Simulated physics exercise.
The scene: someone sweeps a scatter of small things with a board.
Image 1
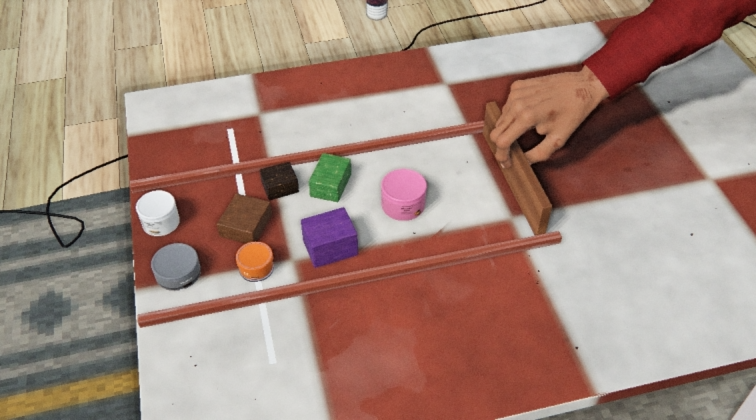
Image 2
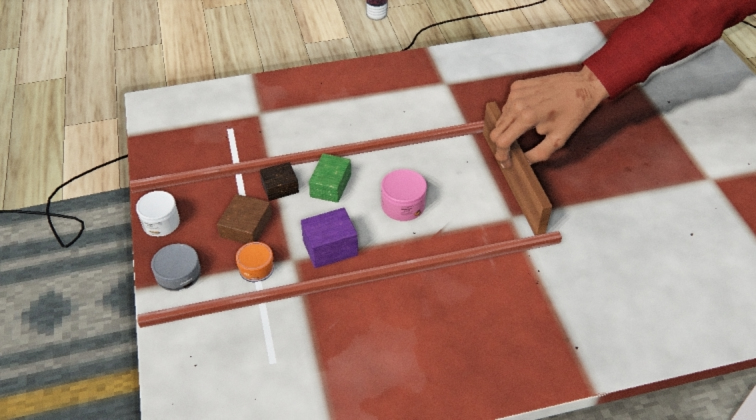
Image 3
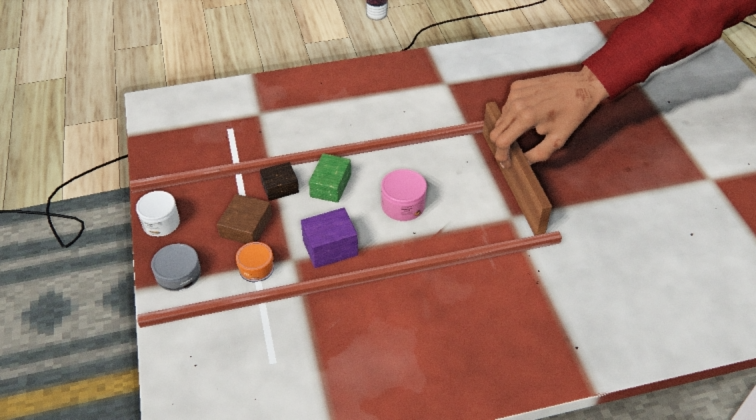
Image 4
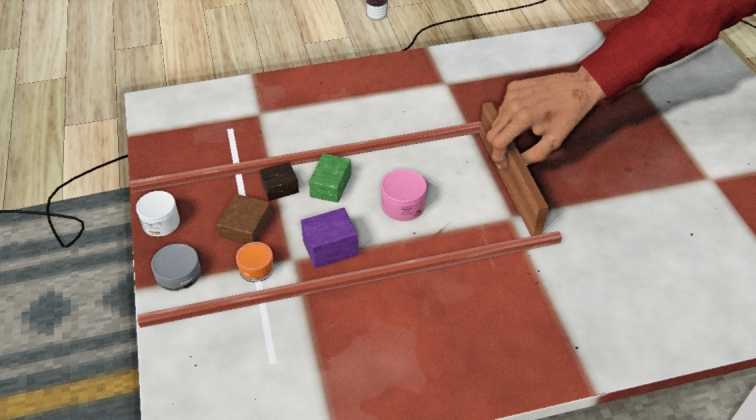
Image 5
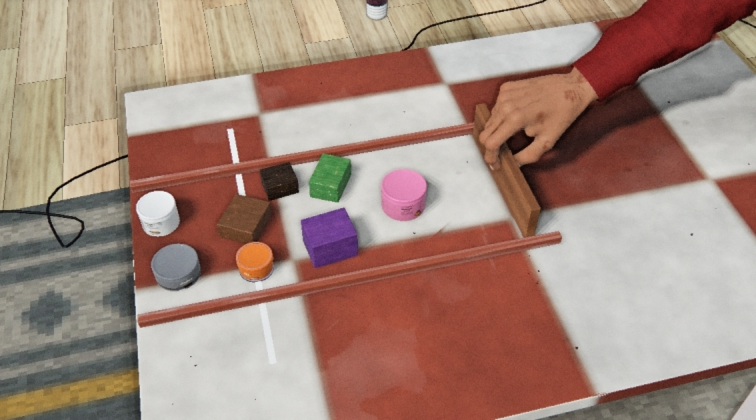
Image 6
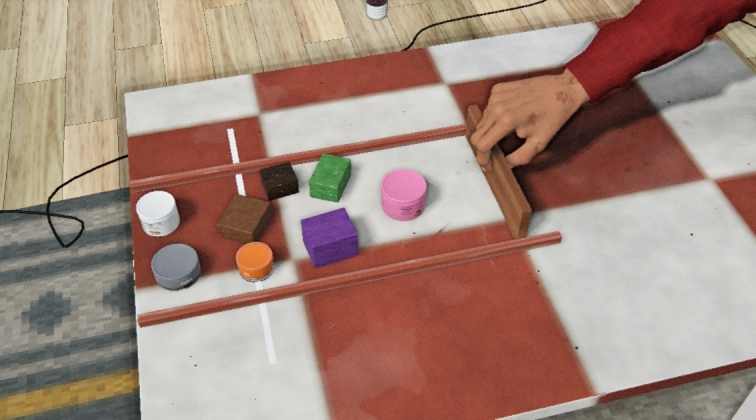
A hand in a red sleeve grips a wooden board on a red-and-white checkered tabletop, seen from above at an angle, with wooden flooring and a patterned rug beyond. Between two reddish rails sit white, grey, orange and pink tubs and brown, black, green and purple blocks, near a white tape line. The board stays nearly still, then slides slightly left, touching nothing, while the objects and camera remain still.
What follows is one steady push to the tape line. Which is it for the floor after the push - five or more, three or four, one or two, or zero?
Off the edge: None at all.
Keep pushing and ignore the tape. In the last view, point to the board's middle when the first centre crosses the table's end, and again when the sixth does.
Pixels in order: Roughly (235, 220), roughly (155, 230).
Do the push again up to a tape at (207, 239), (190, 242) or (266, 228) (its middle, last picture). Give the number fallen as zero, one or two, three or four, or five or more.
Tape by tape, the falls would be: One or two, then three or four, then none at all.
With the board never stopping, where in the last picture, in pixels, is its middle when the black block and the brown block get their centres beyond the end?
Middle: Roughly (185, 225); roughly (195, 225).
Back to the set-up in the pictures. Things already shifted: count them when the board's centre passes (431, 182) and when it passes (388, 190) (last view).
Counts: 0 / 1.
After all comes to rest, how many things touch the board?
It touches 3.
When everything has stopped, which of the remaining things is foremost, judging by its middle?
It's the grey tub that ends nearest.
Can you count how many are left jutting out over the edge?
It comes to 1.
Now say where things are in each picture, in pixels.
In the first picture, white tub (158, 214); grey tub (177, 267); brown block (245, 219); board (515, 167); tape (249, 231).
In the second picture, grey tub (177, 268); purple block (330, 237).
In the third picture, brown block (245, 220); green block (330, 178).
In the fourth picture, white tub (158, 214); board (511, 167).
In the fifth picture, grey tub (177, 268); orange pot (255, 262).
In the sixth picture, white tub (158, 214); grey tub (177, 268); brown block (245, 220); board (496, 170); tape (249, 231).
Early on, none off yet; white tub at rest near (158, 214); grey tub at rest near (177, 268); brown block at rest near (245, 220).
Finally, the number that fall off is zero.
